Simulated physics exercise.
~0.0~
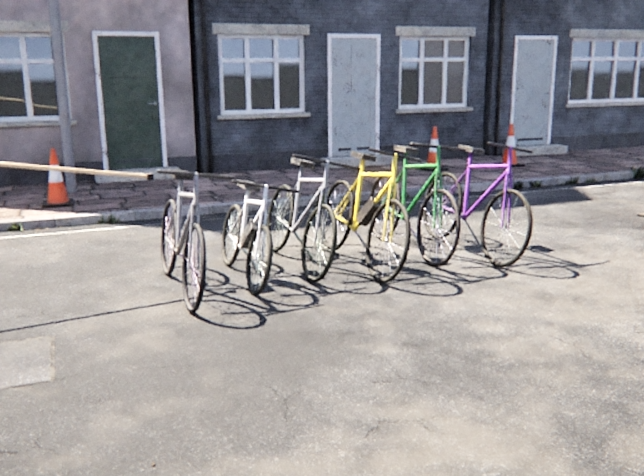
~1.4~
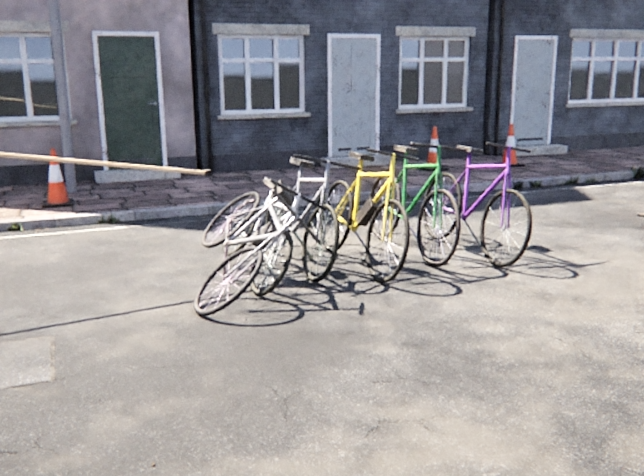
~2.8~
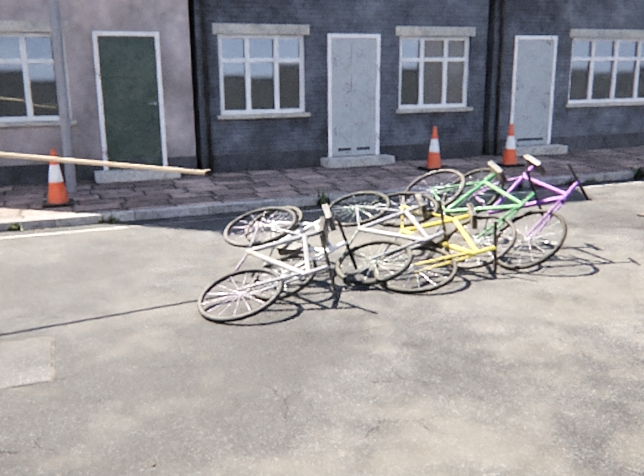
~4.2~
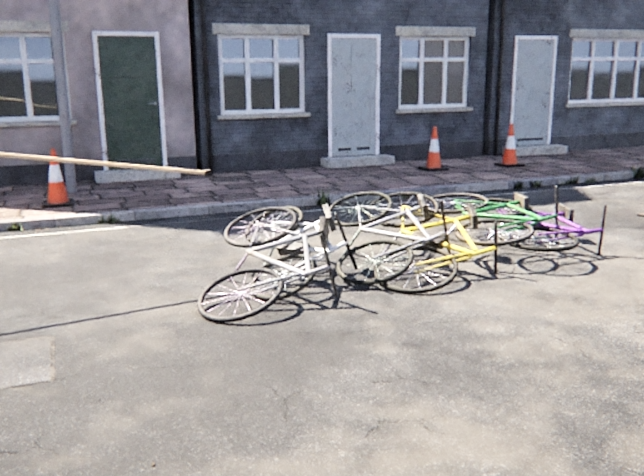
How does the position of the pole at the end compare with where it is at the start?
At the end the pole reaches a little farther to the right than it does at the start, still extending in from the left side.
